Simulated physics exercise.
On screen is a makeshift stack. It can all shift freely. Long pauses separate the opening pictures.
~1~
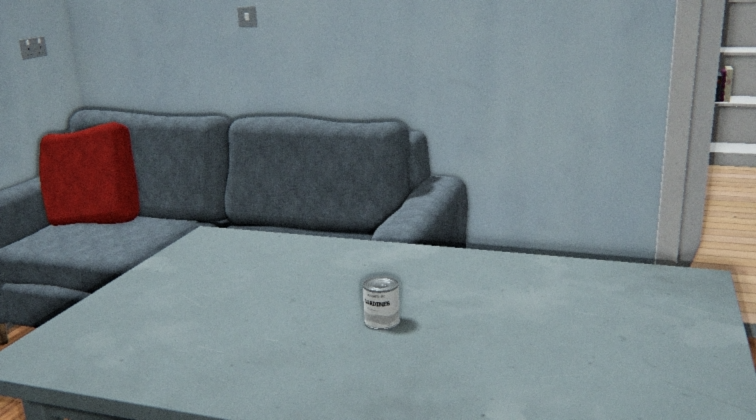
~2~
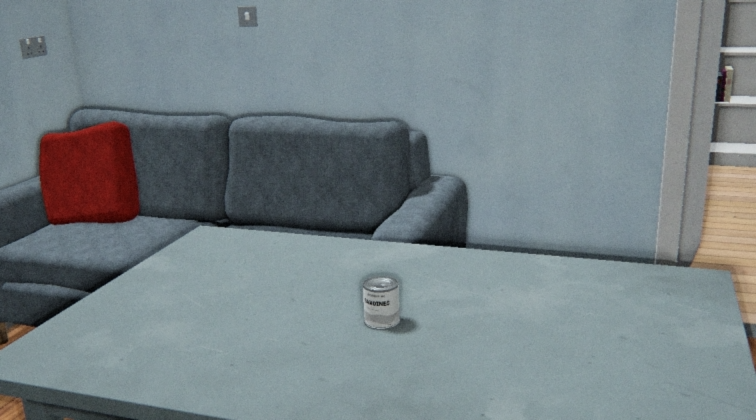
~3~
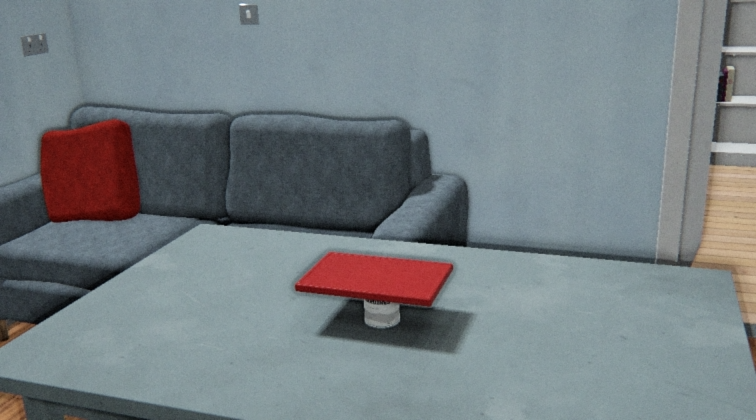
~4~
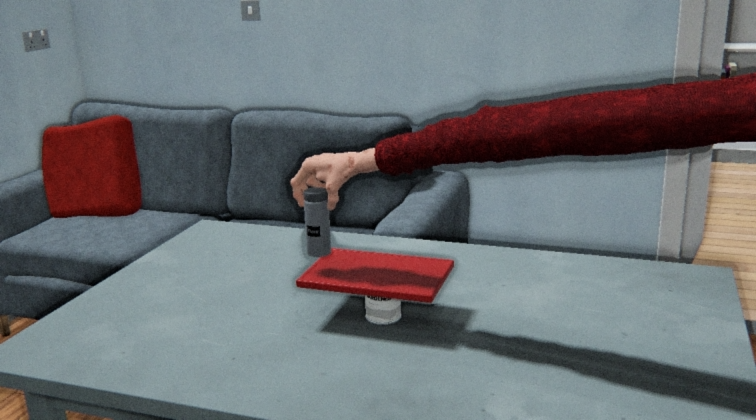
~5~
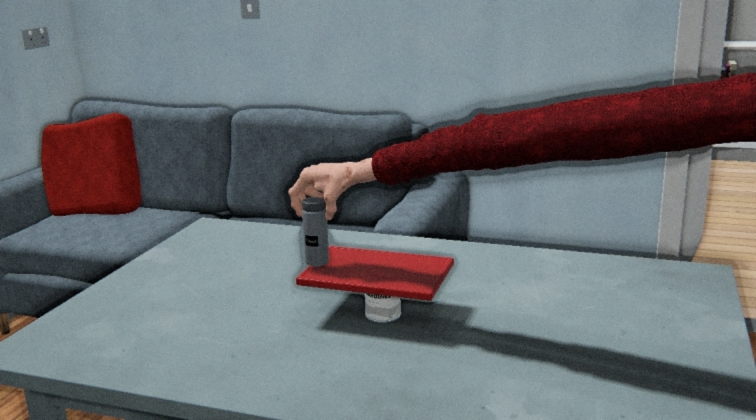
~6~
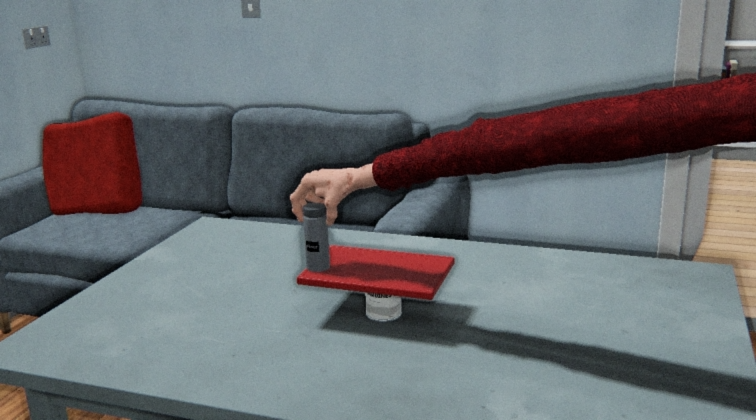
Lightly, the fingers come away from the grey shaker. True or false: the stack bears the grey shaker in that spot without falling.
False.
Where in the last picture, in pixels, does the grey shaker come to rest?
The object winds up at approximately (260, 299).
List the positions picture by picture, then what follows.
In the first picture, the last thing is not in view yet; white tin (381, 303).
In the second picture, the last thing is not in view yet; white tin (381, 302).
In the third picture, the last thing is not in view yet.
In the fourth picture, on its way; grey shaker (317, 222).
In the fifth picture, on its way; grey shaker (315, 231).
In the sixth picture, in place under the hand; grey shaker (316, 237).
Then, 0.70 s later than the last frame, grey shaker now fallen; red lid tilted by 21°.
Then, 0.90 s later than the last frame, red lid tilted by 44°.
Then, 1.10 s later than the last frame, red lid tilted by 32°.
When it is over, fallen, grey shaker; moved from the start, red lid; white tin as before. End places, in pixels of the last picture, grey shaker near (260, 299). The stack gives way.
